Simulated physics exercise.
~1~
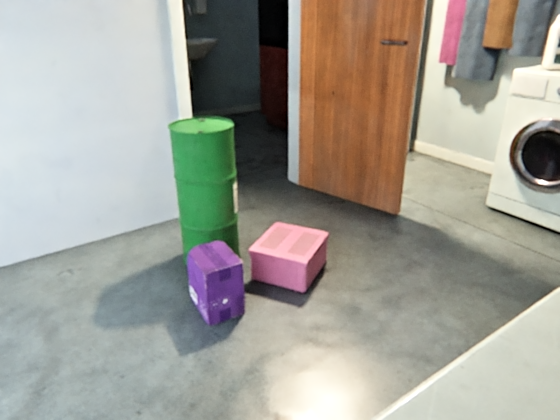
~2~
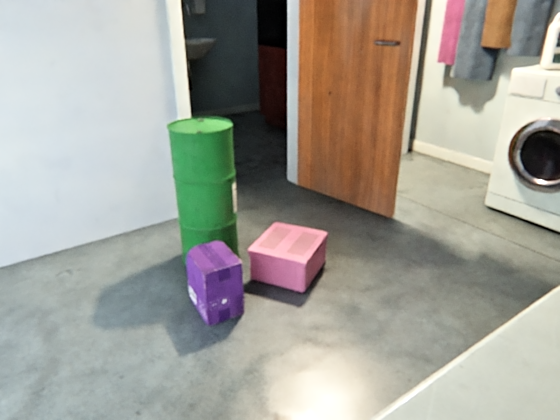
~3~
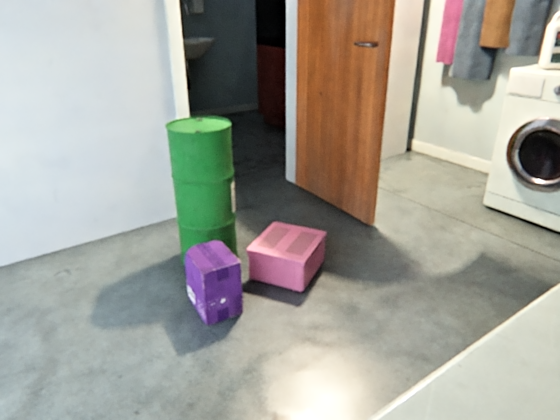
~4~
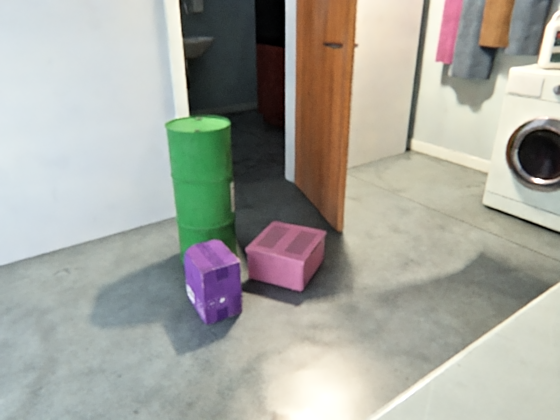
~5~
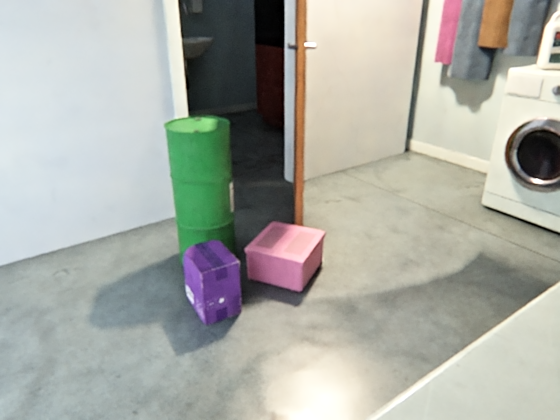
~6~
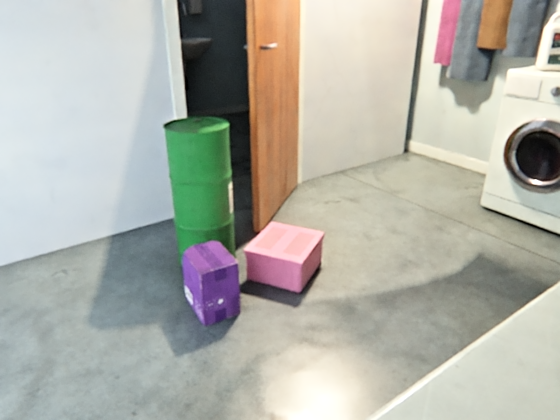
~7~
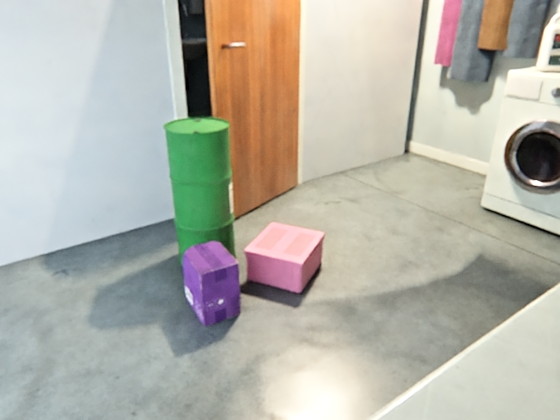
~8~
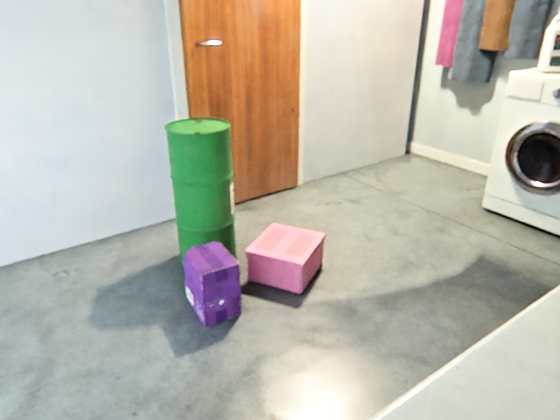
A wooden door swings shut behind a green drum, purple box and pink box, which stay still.
